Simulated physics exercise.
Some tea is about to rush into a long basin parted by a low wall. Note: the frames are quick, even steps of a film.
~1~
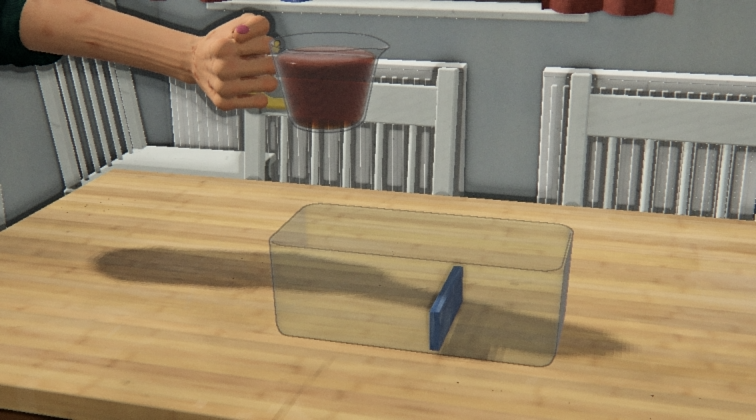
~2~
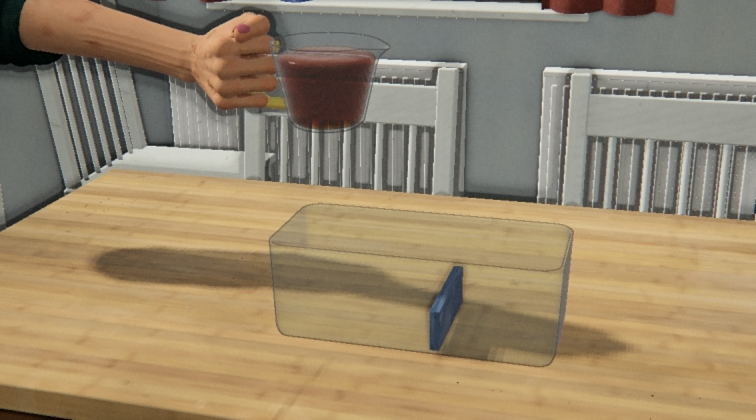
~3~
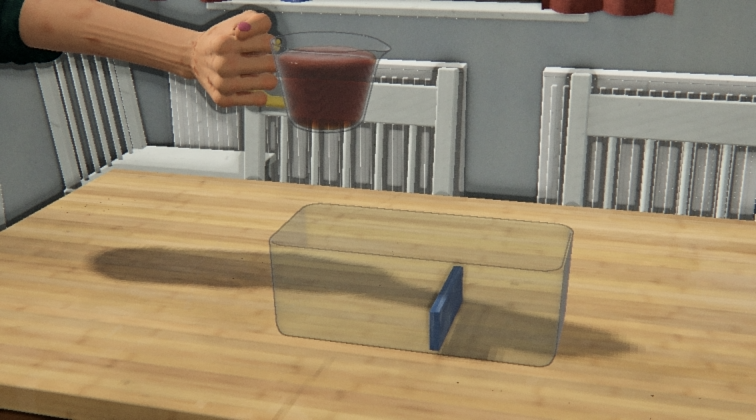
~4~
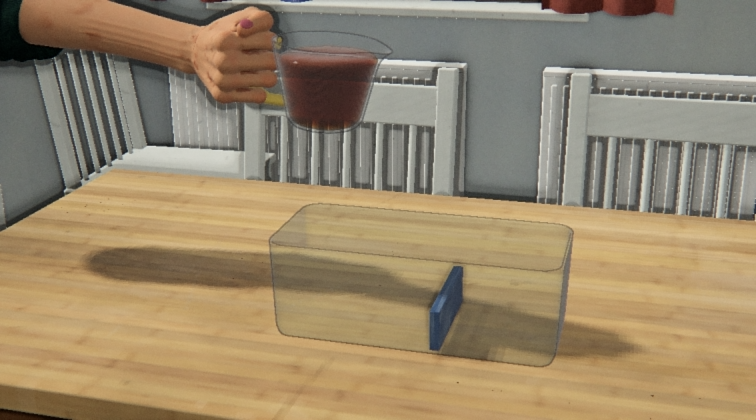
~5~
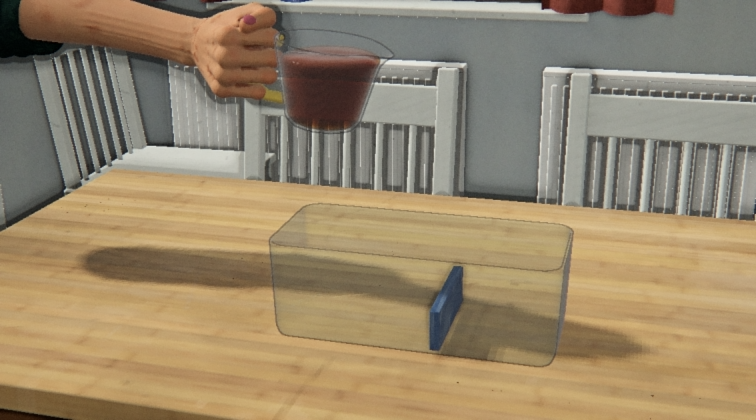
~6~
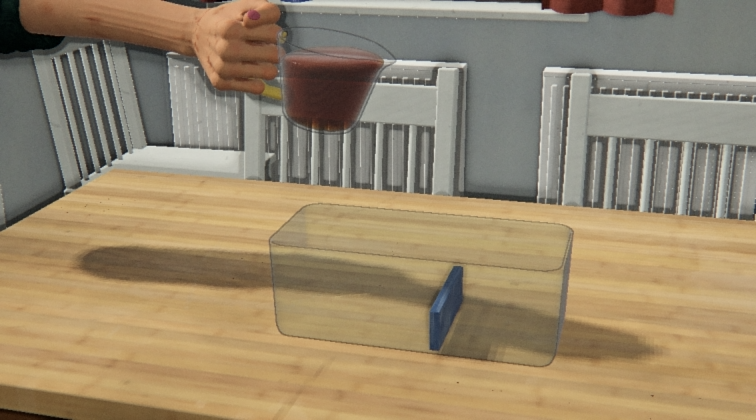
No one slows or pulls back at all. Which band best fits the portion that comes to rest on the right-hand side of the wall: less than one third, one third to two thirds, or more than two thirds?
The share right of the wall lands inside the two marks of one third and two thirds.
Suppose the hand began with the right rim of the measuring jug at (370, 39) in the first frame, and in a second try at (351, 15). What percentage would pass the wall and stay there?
First try: 15 percent; second try: 5 percent.
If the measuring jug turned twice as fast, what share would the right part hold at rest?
It comes to 25 per cent or so.
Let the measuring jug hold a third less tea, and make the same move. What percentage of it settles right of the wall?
Some 15 per cent.
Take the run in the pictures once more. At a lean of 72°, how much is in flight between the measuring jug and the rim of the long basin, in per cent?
Somewhere around 30 per cent of it.
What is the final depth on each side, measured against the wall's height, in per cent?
I get 20 % for the left and 30 % for the right.
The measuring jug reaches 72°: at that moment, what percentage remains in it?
Around 55 in a hundred has not poured out yet.
A moment on, the measuring jug is tipped part way and 54 per cent is still to pour, 3 is left of the wall and 13 right of it.
Next, the measuring jug is tipped right over and 2 per cent is still to pour, 45 is left of the wall and 44 right of it.
Then the measuring jug is tipped right over and 0 per cent is still to pour, 52 is left of the wall and 46 right of it.
Later the measuring jug is tipped right over and 0 per cent is still to pour, 52 is left of the wall and 46 right of it.
In the end 52 per cent lies left of the wall, 46 right of it and 2 outside.
